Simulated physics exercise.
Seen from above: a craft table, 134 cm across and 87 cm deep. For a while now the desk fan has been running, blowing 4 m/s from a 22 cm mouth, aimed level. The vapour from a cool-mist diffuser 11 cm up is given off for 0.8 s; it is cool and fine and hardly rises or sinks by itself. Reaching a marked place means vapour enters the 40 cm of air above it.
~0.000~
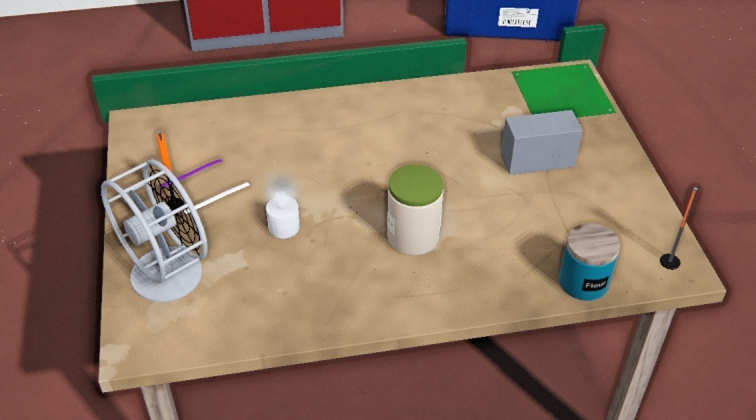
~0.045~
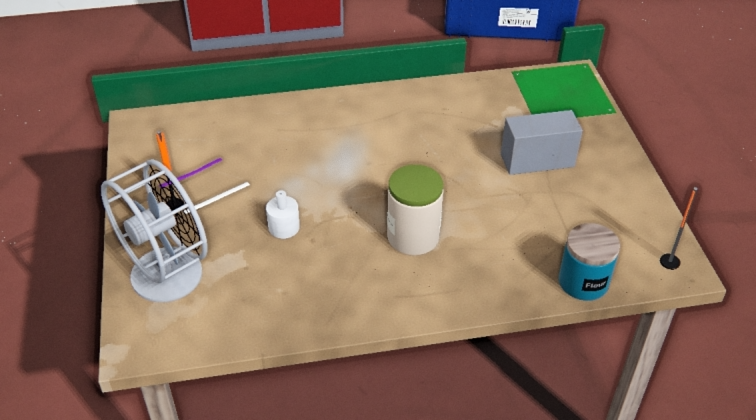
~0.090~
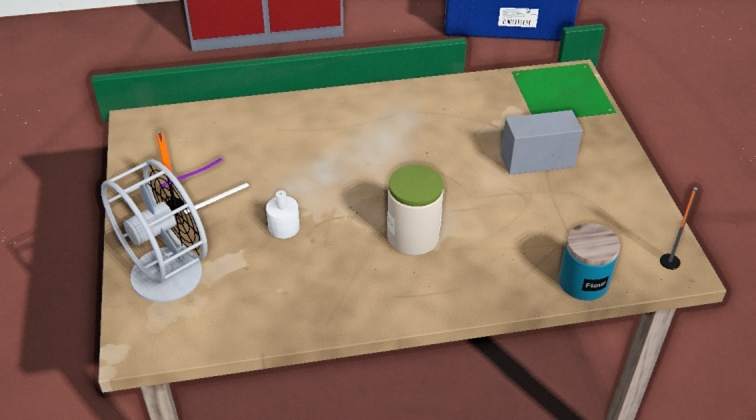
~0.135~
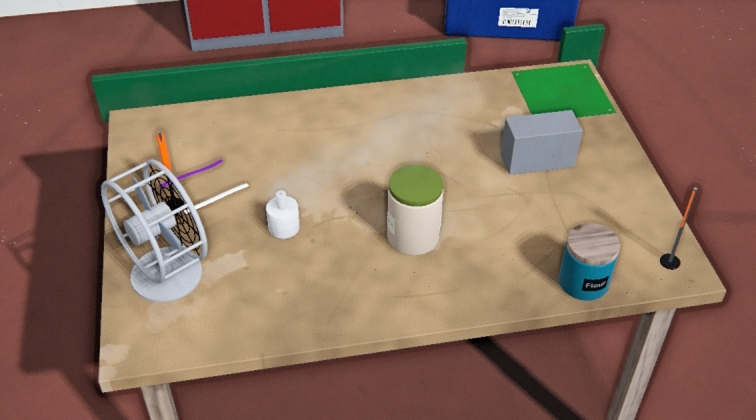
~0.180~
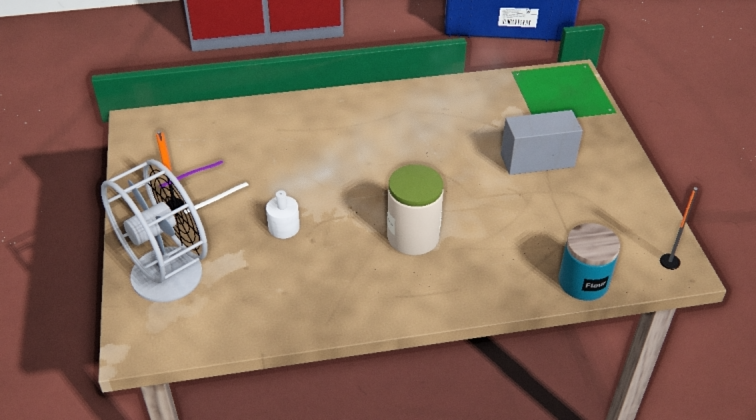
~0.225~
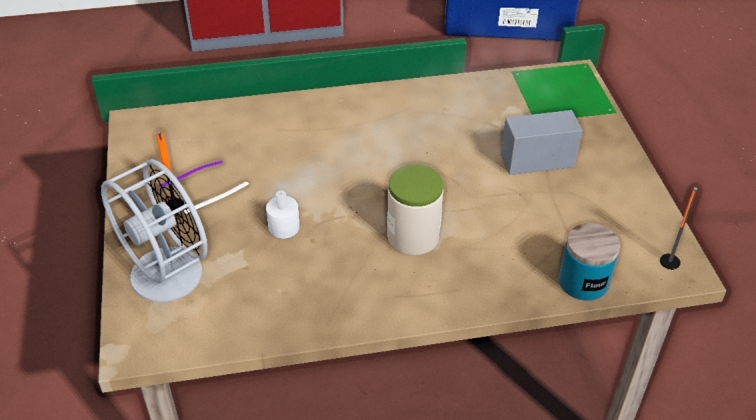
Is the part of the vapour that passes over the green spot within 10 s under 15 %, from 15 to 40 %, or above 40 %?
Over 40 % reaches it.
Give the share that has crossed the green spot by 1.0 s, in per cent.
80 per cent, roughly.
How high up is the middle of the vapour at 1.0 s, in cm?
Height of middle: Approx. 8 cm.
By 1.0 s, 78 % has passed over the green spot; 60 % has left the area, and the middle of the rest is near (592, 62).
By 2.0 s, 84 % has passed over the green spot; 97 % has left the area.
By 4.0 s, 84 % has passed over the green spot; 99 % has left the area.
By 10.0 s, 84 % has passed over the green spot; 100 % has left the area.
